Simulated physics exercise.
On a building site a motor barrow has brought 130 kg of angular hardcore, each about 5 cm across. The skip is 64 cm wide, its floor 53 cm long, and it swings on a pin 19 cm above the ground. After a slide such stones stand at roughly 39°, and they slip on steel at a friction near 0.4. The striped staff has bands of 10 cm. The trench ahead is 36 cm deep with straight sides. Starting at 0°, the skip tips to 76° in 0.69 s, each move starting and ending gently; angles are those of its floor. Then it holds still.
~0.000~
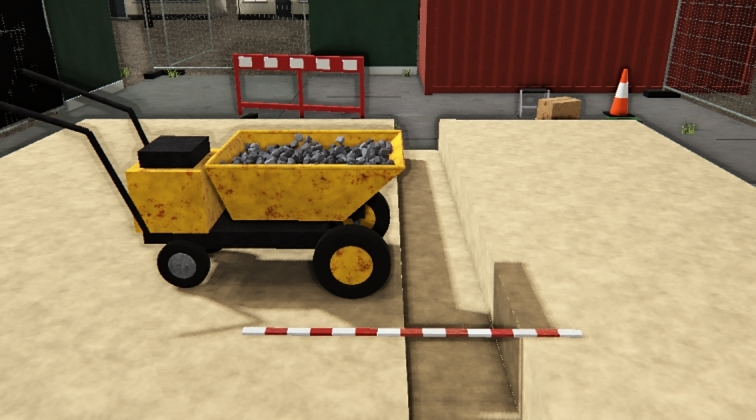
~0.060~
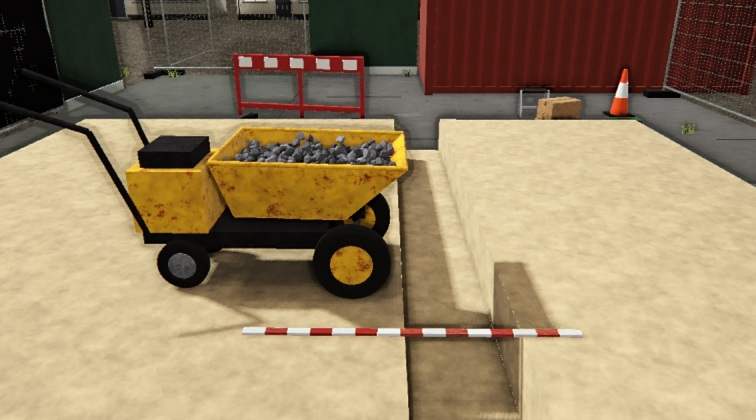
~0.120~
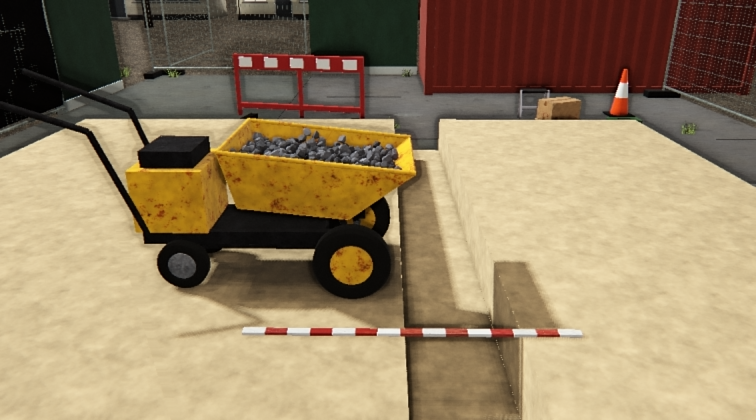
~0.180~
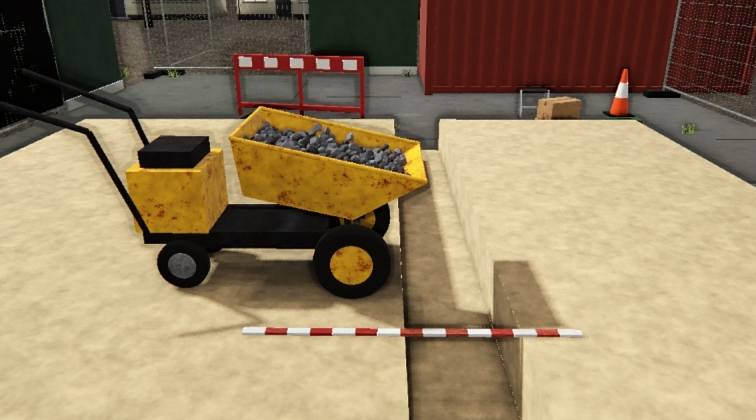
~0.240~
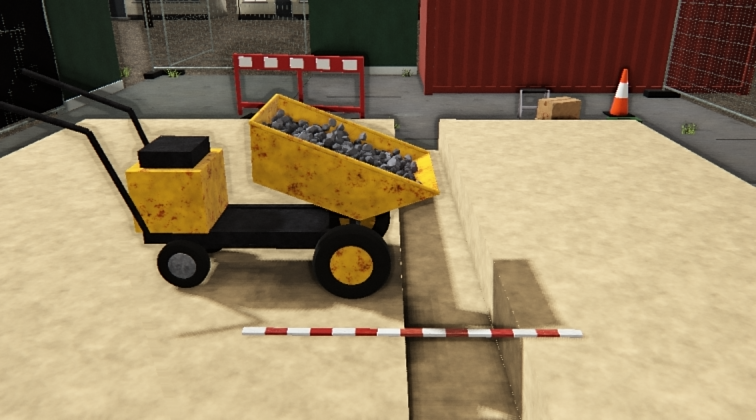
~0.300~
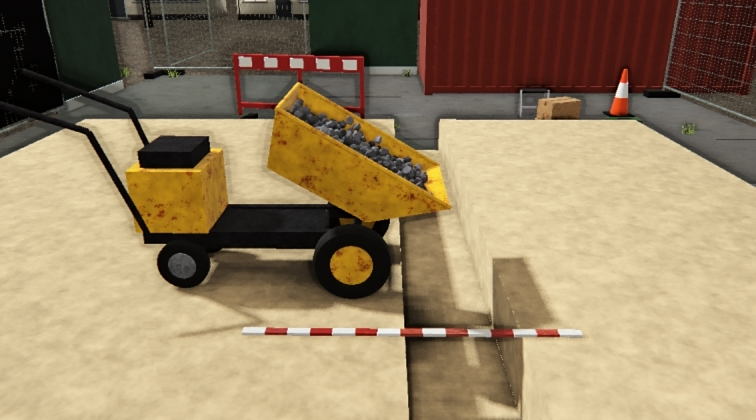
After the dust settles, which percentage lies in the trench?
Close to 74 in a hundred.
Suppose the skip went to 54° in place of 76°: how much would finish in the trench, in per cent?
Then about 30 per cent.
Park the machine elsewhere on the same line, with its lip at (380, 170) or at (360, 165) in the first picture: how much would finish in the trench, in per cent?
Near 90 per cent from the first place, 100 from the second.
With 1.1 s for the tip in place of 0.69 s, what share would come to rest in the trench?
Then about 85 per cent.
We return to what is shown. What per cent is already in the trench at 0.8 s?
Some 30 per cent.
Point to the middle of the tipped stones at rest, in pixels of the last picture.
Their middle is at about (478, 313).
After 0.5 s the floor is at 64°; 100 % in the skip; the foremost stones are at (458, 231).
After 0.8 s the floor is at 76°; 61 % in the skip, 31 % in the trench, 8 % past the trench; the foremost stones are at (524, 273).
After 1.1 s the floor is at 76°; 6 % in the skip, 67 % in the trench, 27 % past the trench; the foremost stones are at (652, 267).
After 3.1 s the floor is at 76°; 0 % in the skip, 74 % in the trench, 26 % past the trench; the foremost stones are at (731, 274).
